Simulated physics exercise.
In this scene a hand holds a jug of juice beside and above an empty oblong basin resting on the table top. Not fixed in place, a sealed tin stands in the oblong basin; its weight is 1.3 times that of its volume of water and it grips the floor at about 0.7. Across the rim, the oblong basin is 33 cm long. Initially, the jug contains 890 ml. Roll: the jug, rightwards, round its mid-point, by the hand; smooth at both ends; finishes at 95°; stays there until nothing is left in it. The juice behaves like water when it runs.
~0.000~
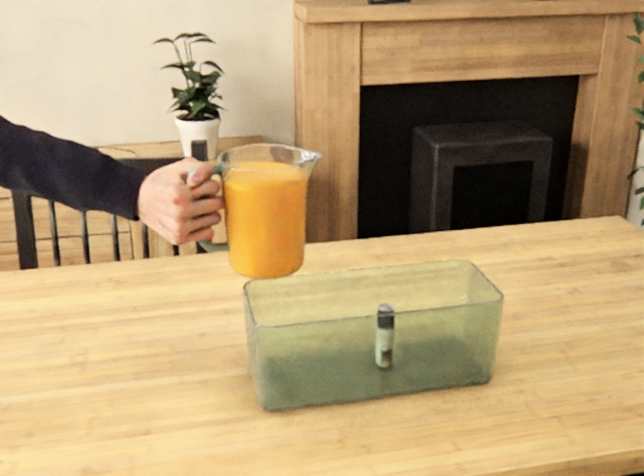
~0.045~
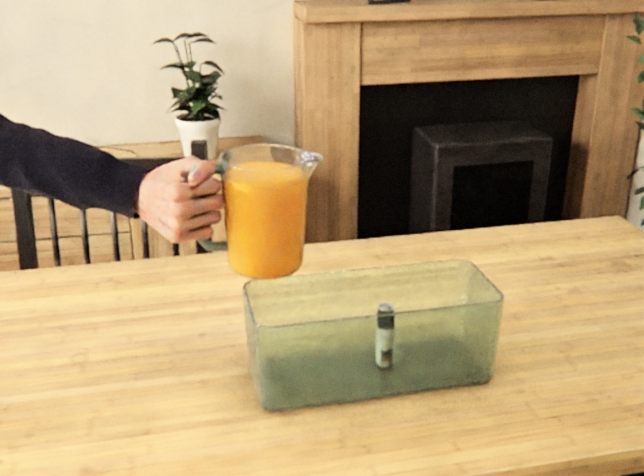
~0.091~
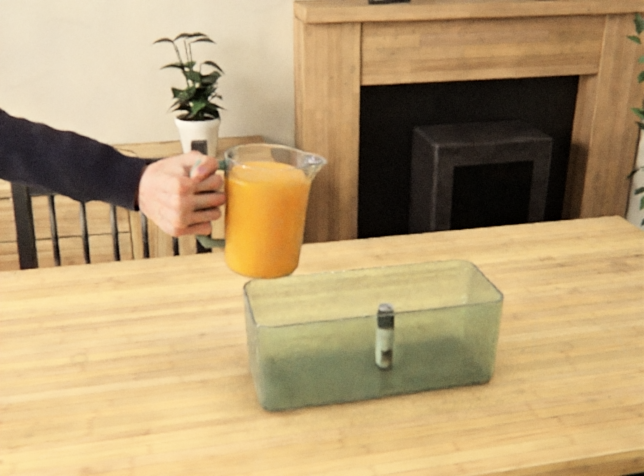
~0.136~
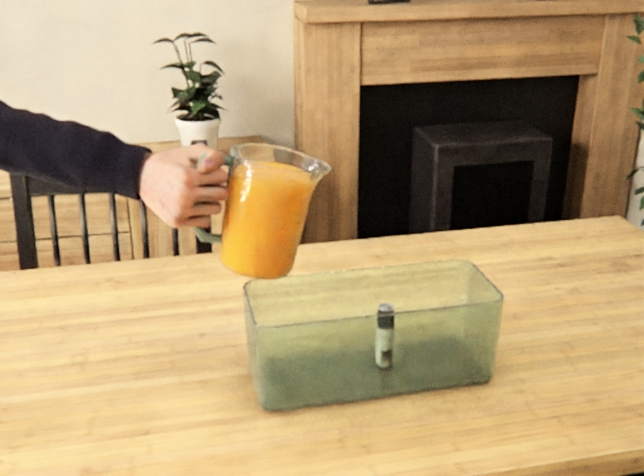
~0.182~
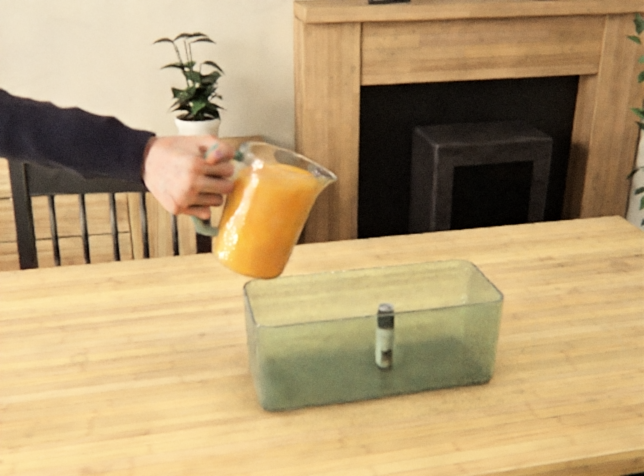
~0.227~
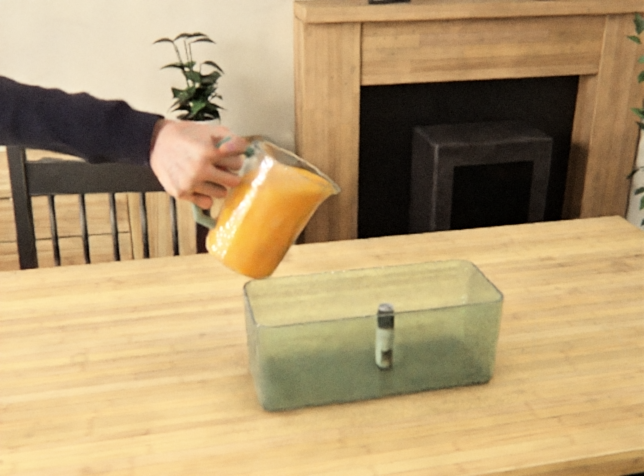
At a wooden table near a fireplace, a hand held a clear jug of orange juice above a greenish see-through basin with a small tin in it, then gradually tilted the jug to the right.
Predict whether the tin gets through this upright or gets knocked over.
It overturns.
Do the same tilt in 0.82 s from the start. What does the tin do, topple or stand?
Tips over.
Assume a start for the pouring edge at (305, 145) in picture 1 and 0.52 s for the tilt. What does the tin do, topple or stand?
Then it falls.
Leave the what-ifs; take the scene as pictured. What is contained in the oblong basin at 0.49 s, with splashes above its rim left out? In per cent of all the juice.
Roughly 12 percent.
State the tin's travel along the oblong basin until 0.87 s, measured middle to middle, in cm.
About 9 cm.
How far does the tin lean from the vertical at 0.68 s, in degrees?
Measured tilt, approx.: 15 degrees.
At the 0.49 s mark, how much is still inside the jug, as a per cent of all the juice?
Remaining: Near 68 % of the total.
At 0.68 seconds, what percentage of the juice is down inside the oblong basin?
Some 52 per cent.
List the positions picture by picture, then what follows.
In the first picture, it leans 0°; its right rim is at (322, 155); the juice meets the walls at (223, 175) and (306, 170); the oblong basin's rim runs from (249, 305) to (487, 280); the tin's top is at (386, 310).
In the second picture, it leans 1°; its right rim is at (323, 156); the juice meets the walls at (224, 175) and (306, 170).
In the third picture, it leans 6°; its right rim is at (327, 160); the juice meets the walls at (226, 173) and (309, 172).
In the fourth picture, it leans 12°; its right rim is at (332, 167); the juice meets the walls at (231, 171) and (313, 174).
In the fifth picture, it leans 21°; its right rim is at (337, 176); the juice meets the walls at (230, 191) and (322, 176).
In the sixth picture, it leans 31°; its right rim is at (341, 189); the juice meets the walls at (228, 199) and (332, 181).
After 0.49 s the tilt is 88° and 68 per cent is still to pour; the tin stands where it began.
After 0.68 s the tilt is 95° and 32 per cent is still to pour; the tin leans 13°.
After 0.87 s the tilt is 95° and 12 per cent is still to pour; the tin leans 53°.
After 1.09 s the tilt is 95° and 4 per cent is still to pour; the tin lies on its side.
In the end the tin lies on its side.
